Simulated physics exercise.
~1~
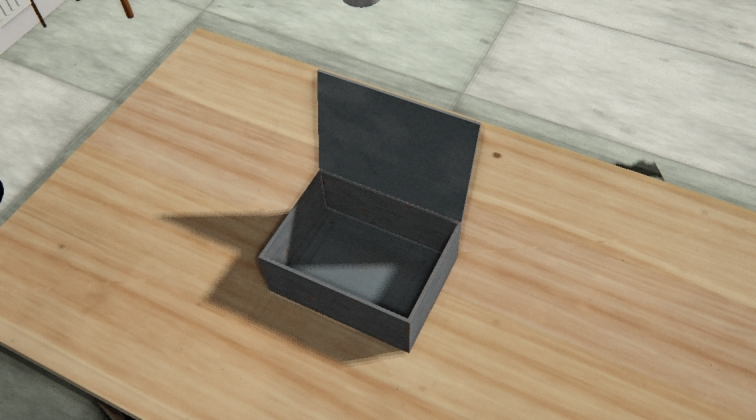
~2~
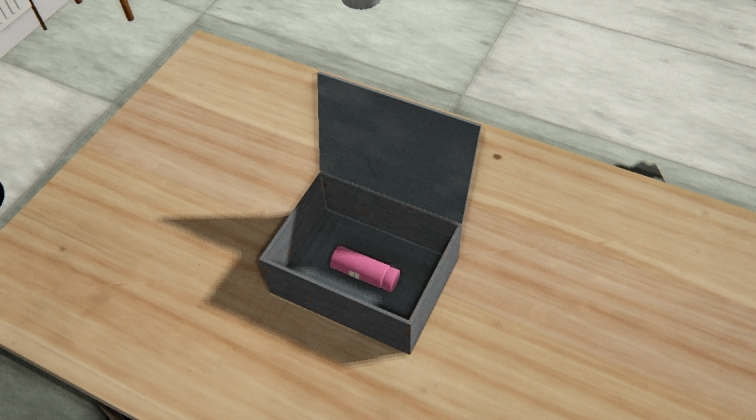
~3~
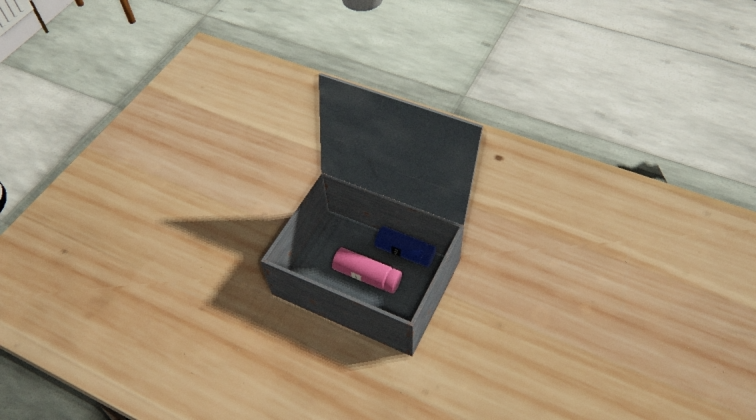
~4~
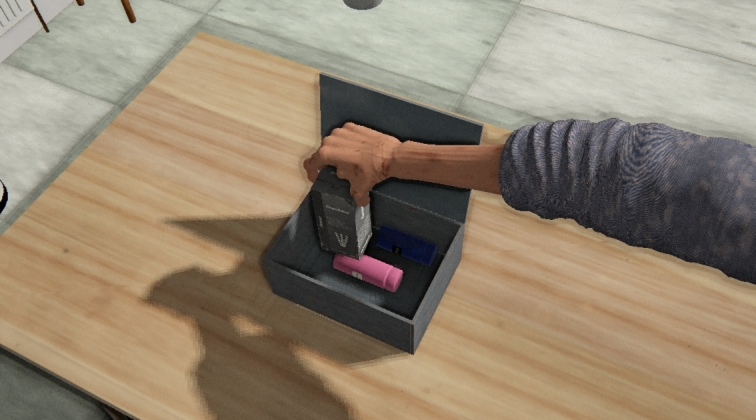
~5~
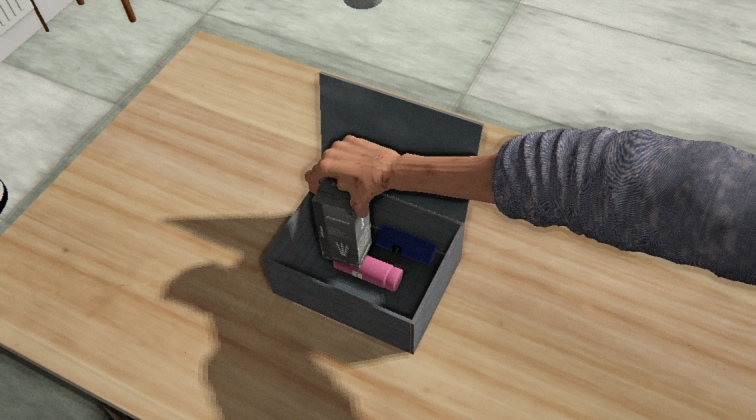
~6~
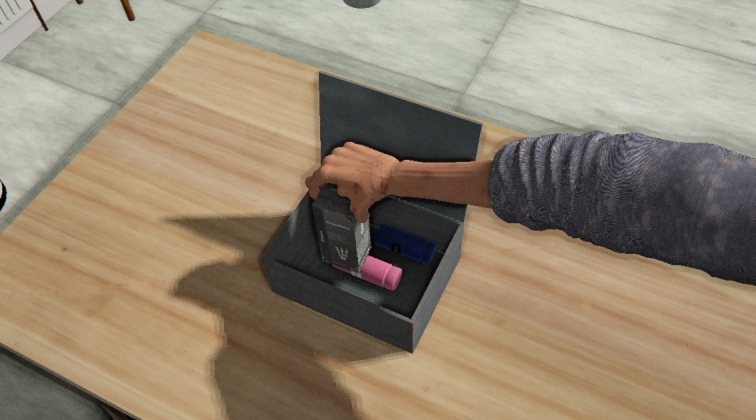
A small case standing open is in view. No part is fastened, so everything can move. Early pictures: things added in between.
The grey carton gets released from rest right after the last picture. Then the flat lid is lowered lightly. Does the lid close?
Looks to me like the lid is kept from shutting.
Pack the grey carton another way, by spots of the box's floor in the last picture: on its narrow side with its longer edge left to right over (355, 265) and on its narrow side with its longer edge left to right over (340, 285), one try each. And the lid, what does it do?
So, first it fits down fine, then it fits down fine.
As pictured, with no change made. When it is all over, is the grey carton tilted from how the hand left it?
In the end, the grey carton winds up askew.
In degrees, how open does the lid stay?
Around 20 degrees.
Then, 1.10 s on from there, lid starting down; grey carton turned 48° from how it was put near (330, 259).
Then, 1.70 s on from there, lid 47° above the rim; grey carton turned 48° from how it was put near (330, 259).
Then, 2.30 s on from there, lid 21° above the rim; grey carton turned 46° from how it was put near (330, 259).
In the end, lid 21° above the rim; toppled in the box, grey carton; the other 2 unmoved. At the end, from the last picture's camera, grey carton near (330, 259).
